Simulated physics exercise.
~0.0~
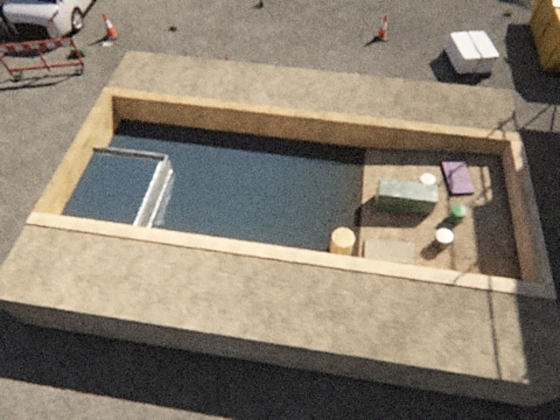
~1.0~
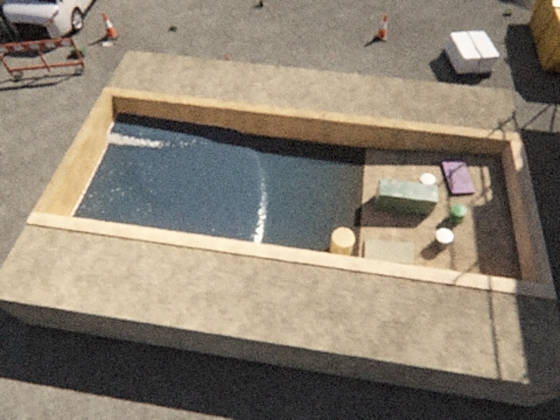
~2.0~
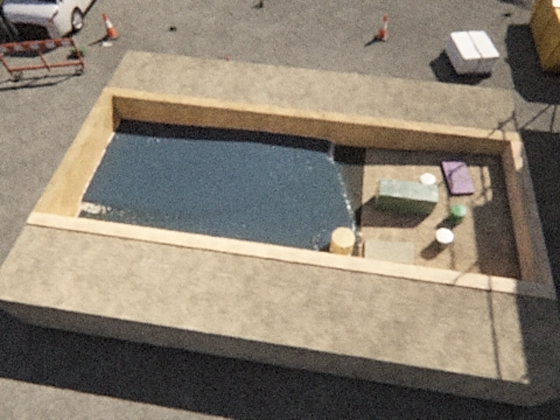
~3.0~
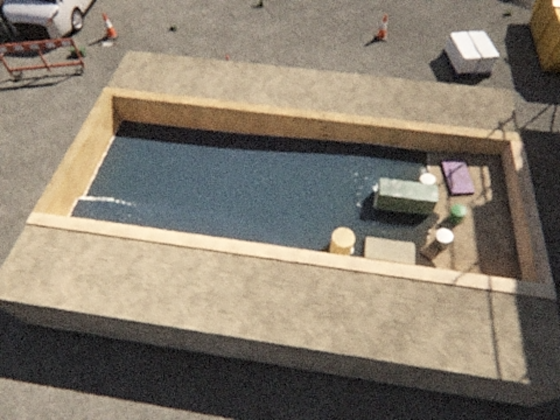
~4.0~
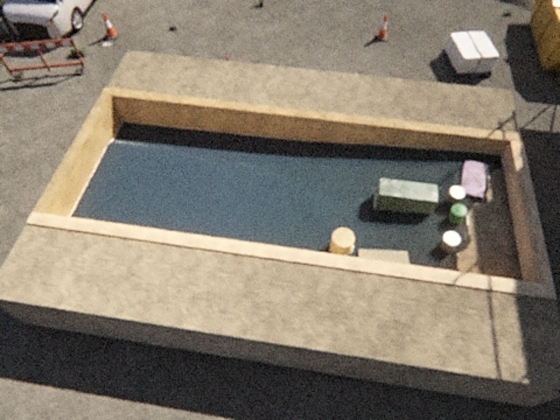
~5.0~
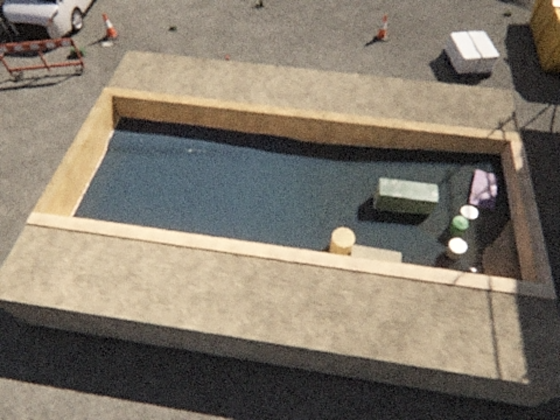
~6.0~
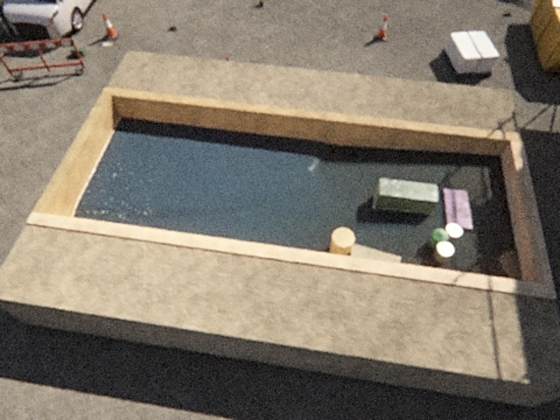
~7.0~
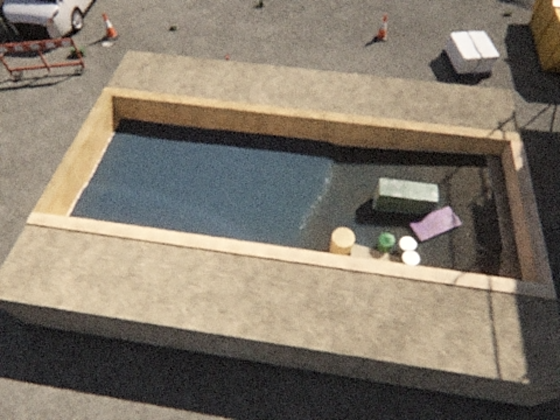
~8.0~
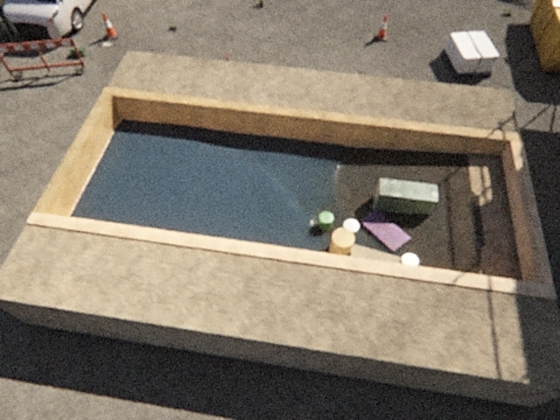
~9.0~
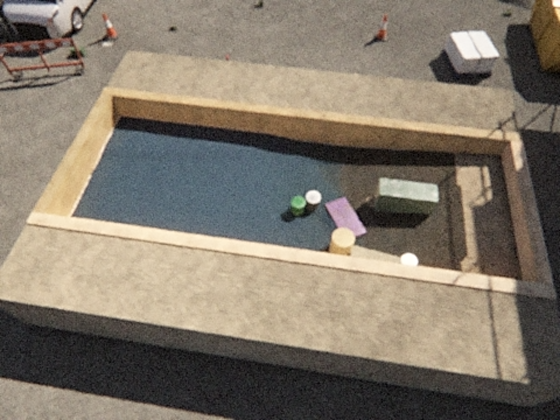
A sandy bay with pale walls lies below in a paved yard, seen from above, with dark blue water at the left and bare sand at the right. On the sand sit a green block, a purple float, a green pail, white pails and a tan drum. A white barrier at the left goes, and a wave runs right, climbing the sand around the objects. It nudges the float and pails rightward, then draws back, sweeping them left past the block. Finally the purple float, green pail and one white pail are afloat well left of their starting places, while another white pail stays near the front wall.
